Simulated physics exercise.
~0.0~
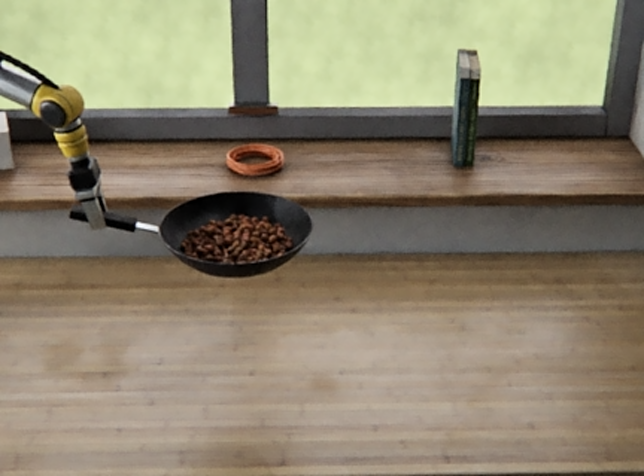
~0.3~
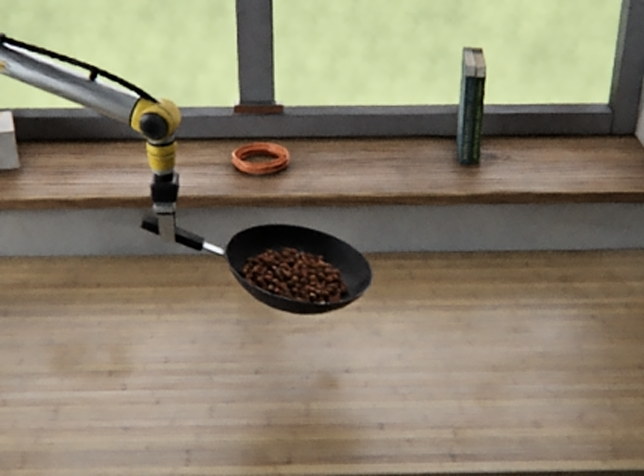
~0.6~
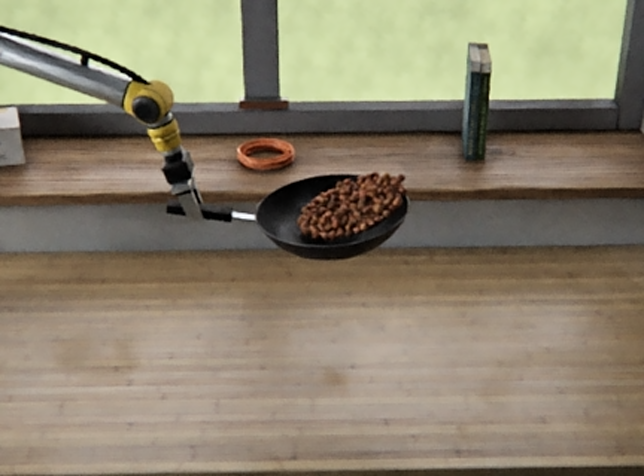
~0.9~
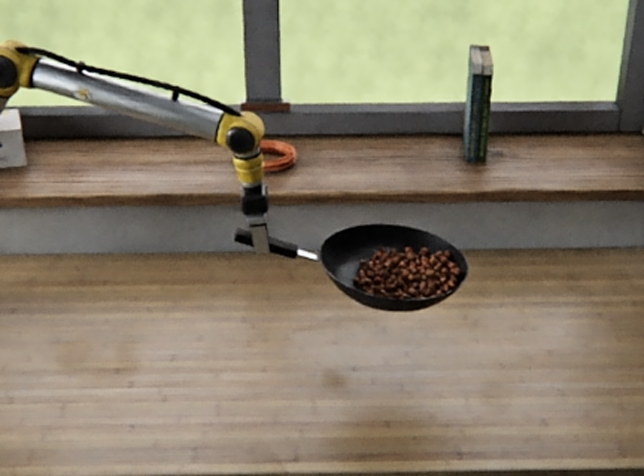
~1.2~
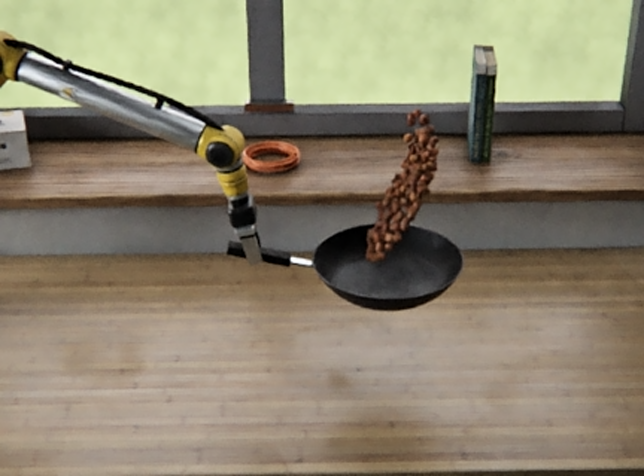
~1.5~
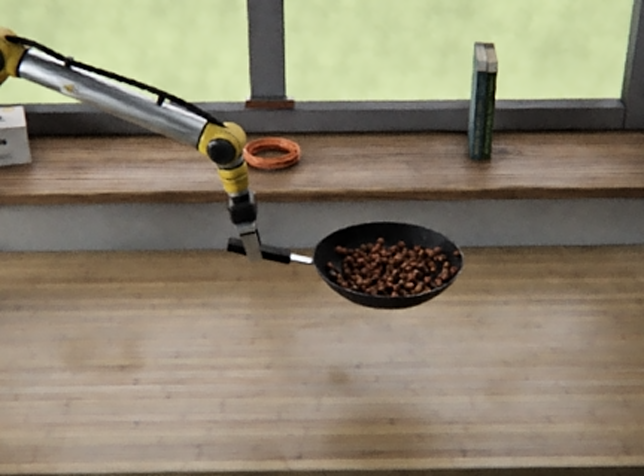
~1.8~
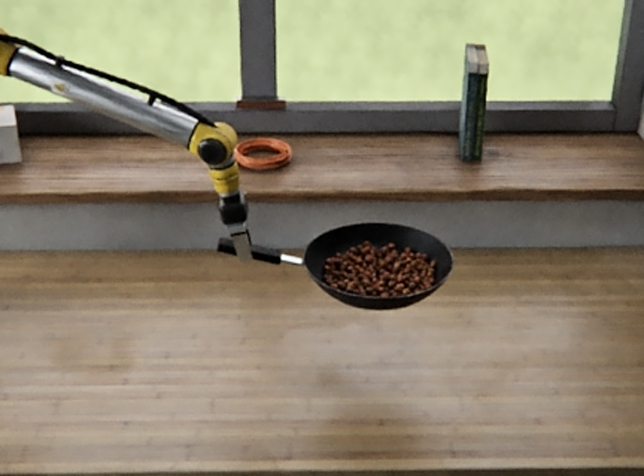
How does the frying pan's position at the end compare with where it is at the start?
At the end the frying pan is well to the right of where it starts, and slightly lower.
